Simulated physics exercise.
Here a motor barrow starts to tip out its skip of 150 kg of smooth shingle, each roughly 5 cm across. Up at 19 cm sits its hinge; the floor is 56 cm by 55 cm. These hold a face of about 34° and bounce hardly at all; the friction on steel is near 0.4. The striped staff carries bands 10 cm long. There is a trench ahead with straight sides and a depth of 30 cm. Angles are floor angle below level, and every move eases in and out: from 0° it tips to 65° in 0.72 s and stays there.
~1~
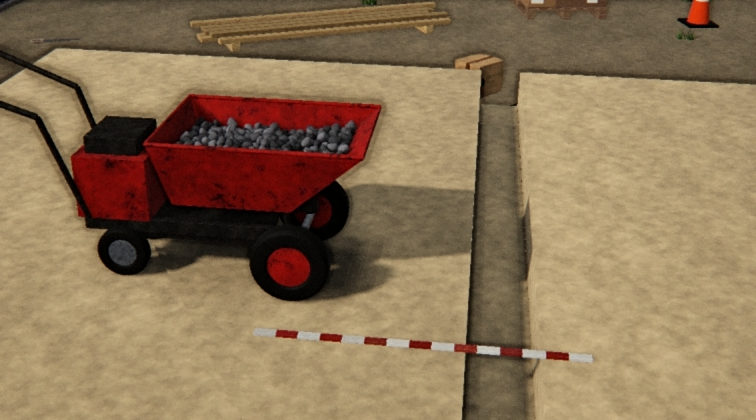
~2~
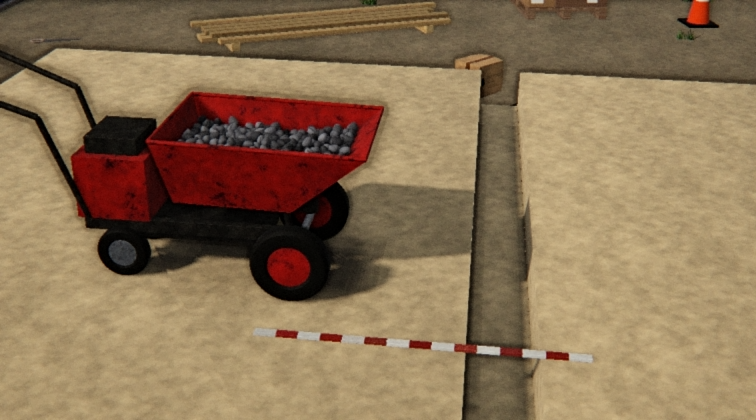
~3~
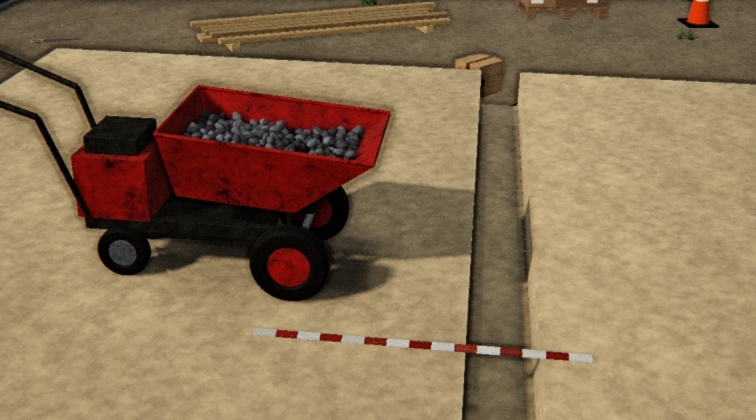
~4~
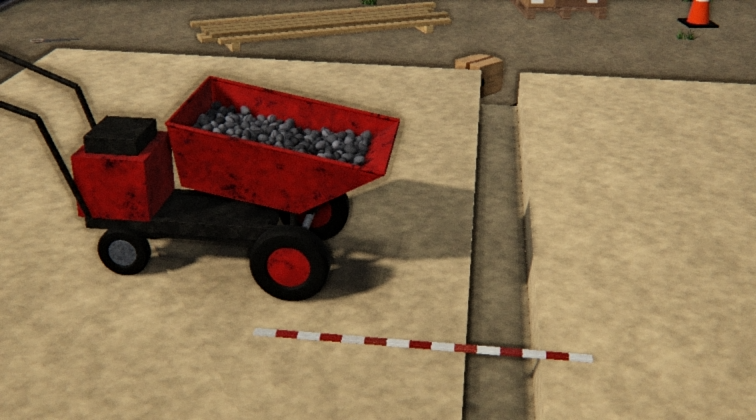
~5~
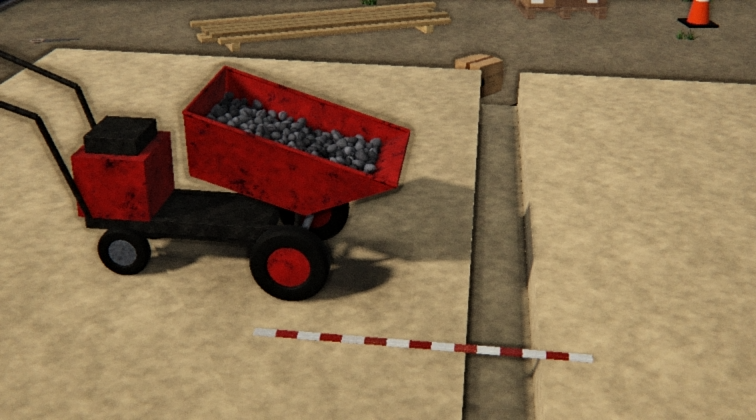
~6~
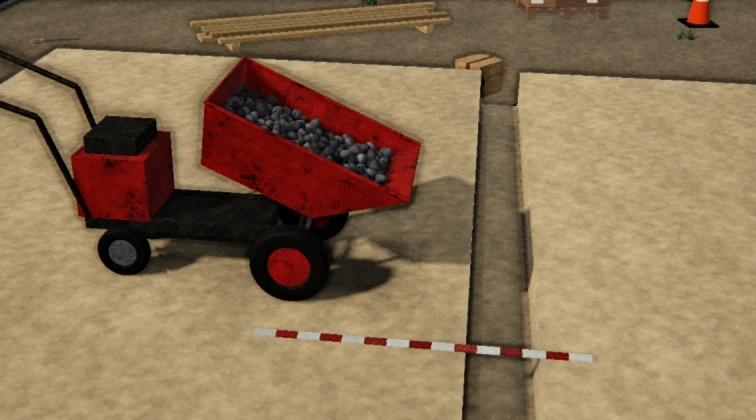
At first, a red motor barrow with a skip full of grey stones stands level on pale ground, left of a narrow trench and behind a red-and-white striped staff. The skip then tilts, slowly and then faster, its rear rising and its lip dipping rightward, while the stones stay inside.
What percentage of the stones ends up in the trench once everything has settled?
About 82 per cent.
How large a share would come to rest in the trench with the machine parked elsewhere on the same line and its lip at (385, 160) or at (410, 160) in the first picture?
First place roughly 95%, second roughly 75%.
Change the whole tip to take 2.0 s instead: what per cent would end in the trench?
In that case some 75 per cent.
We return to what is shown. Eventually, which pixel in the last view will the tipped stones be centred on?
Their centre sits close to (496, 315).
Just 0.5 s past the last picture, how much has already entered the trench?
10 per cent or so by then.
Then, 0.2 s after the last picture the floor is at 55°, 100 % in the skip; the foremost stones are at (419, 232).
Then, 0.5 s after the last picture the floor is at 65°, 79 % in the skip, 12 % short of the trench, 9 % in the trench; the foremost stones are at (498, 277).
Then, 0.9 s after the last picture the floor is at 65°, 20 % in the skip, 15 % short of the trench, 64 % in the trench, 1 % past the trench; the foremost stones are at (571, 288).
Then, 2.8 s after the last picture the floor is at 65°, 1 % in the skip, 16 % short of the trench, 82 % in the trench, 1 % past the trench; the foremost stones are at (660, 291).
